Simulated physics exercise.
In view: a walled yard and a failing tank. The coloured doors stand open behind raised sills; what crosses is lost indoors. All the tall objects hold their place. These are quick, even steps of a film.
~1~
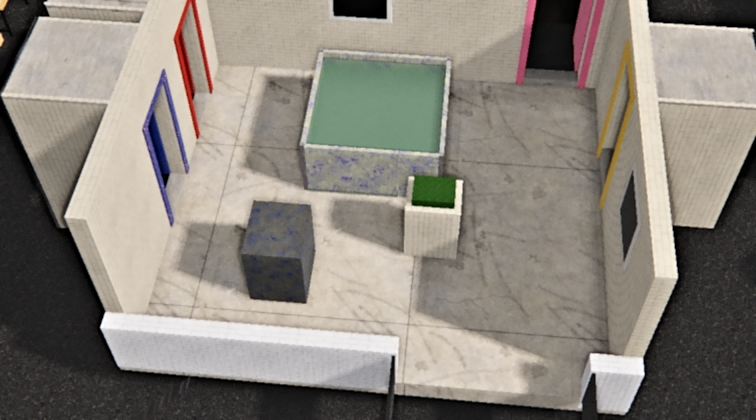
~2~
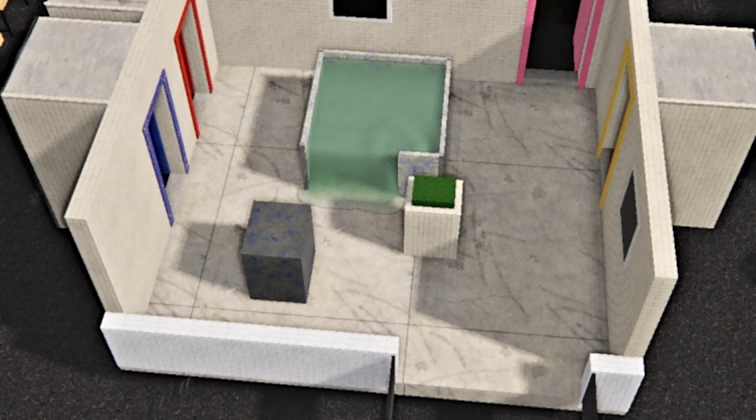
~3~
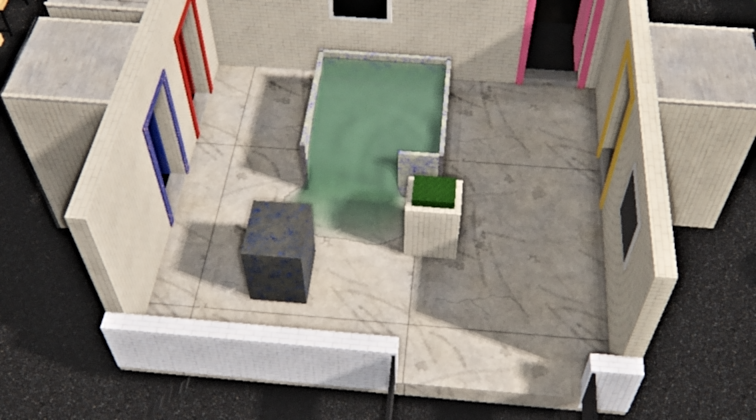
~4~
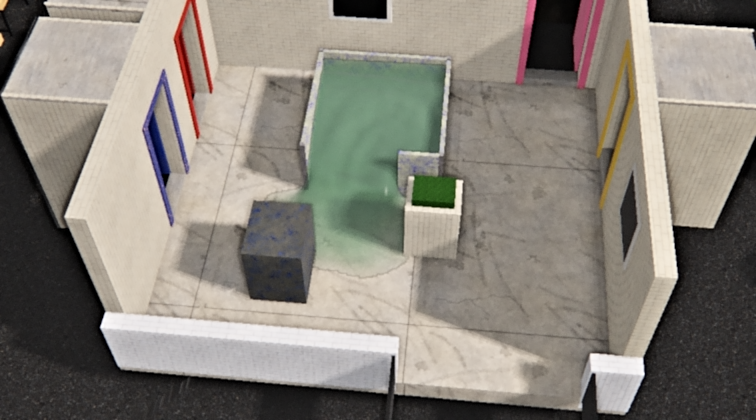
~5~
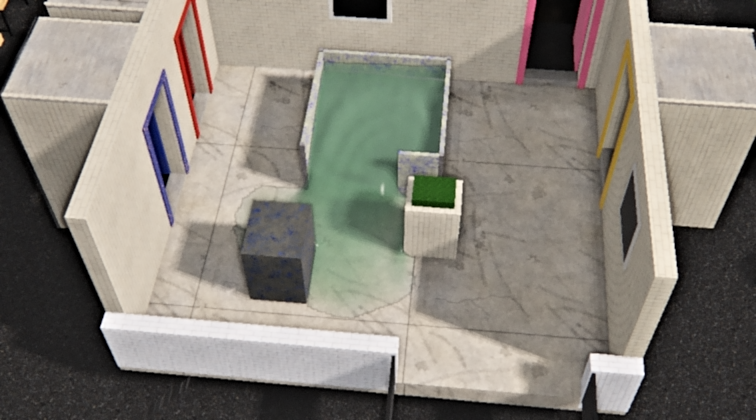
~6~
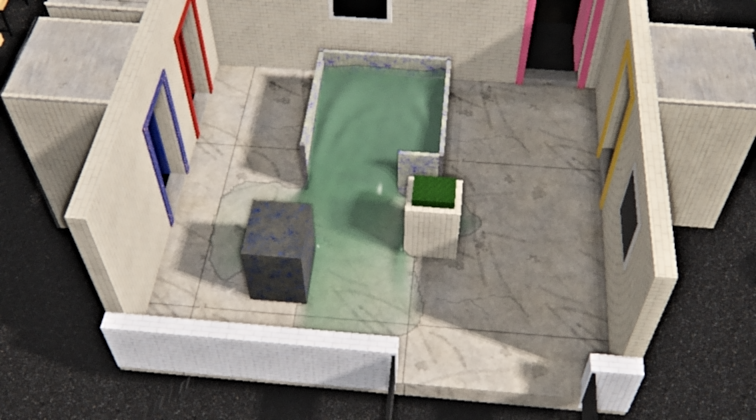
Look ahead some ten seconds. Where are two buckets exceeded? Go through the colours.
In the end: The blue door lets in a lot; the pink door admits no more than that; the red door lets in a lot; the yellow door admits no more than that.
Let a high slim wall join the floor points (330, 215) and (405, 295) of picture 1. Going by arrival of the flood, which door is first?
I say the blue one.
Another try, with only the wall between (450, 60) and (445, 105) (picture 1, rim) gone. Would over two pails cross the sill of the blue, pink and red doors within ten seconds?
In short: The blue one stays under; the pink one goes over; the red one takes less.
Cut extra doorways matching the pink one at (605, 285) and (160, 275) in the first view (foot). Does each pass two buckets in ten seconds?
One after the other: Is under, lets more in.
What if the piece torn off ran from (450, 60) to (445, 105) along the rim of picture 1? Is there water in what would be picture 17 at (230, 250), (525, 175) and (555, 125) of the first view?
In turn: Dry, wet, awash.
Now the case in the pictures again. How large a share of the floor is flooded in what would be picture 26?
Near 55 in a hundred.
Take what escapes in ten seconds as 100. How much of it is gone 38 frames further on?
I make it 75 per cent.
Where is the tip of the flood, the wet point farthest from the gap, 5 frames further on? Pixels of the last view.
Around (138, 343).
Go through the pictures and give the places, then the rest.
Still water in the tank at (379, 104), in the first picture.
The front is at (301, 191), out from the gap at (353, 178), in the second picture.
Water pours out at (353, 178) and has run to a hidden place, in the third picture.
The front is at (365, 272), out from the gap at (353, 179), in the fourth picture.
Water pours out at (353, 179) and has run to (356, 311), in the fifth picture.
Water pours out at (353, 180) and has run to a hidden place, in the sixth picture.
A moment on, water covers 35 % of the floor; the blue door under two buckets in, the pink door not reached, the red door not reached, the yellow door not reached.
Next, water covers 40 % of the floor; the blue door over two buckets in, the pink door not reached, the red door not reached, the yellow door not reached.
Then, water covers 55 % of the floor; the blue door far over two buckets in, the pink door not reached, the red door wet at the sill, nothing in, the yellow door wet at the sill, nothing in.
Later, water covers 95 % of the floor; the blue door far over two buckets in, the pink door wet at the sill, nothing in, the red door under two buckets in, the yellow door wet at the sill, nothing in.
In the end, water covers 100 % of the floor; the blue door far over two buckets in, the pink door wet at the sill, nothing in, the red door far over two buckets in, the yellow door wet at the sill, nothing in.
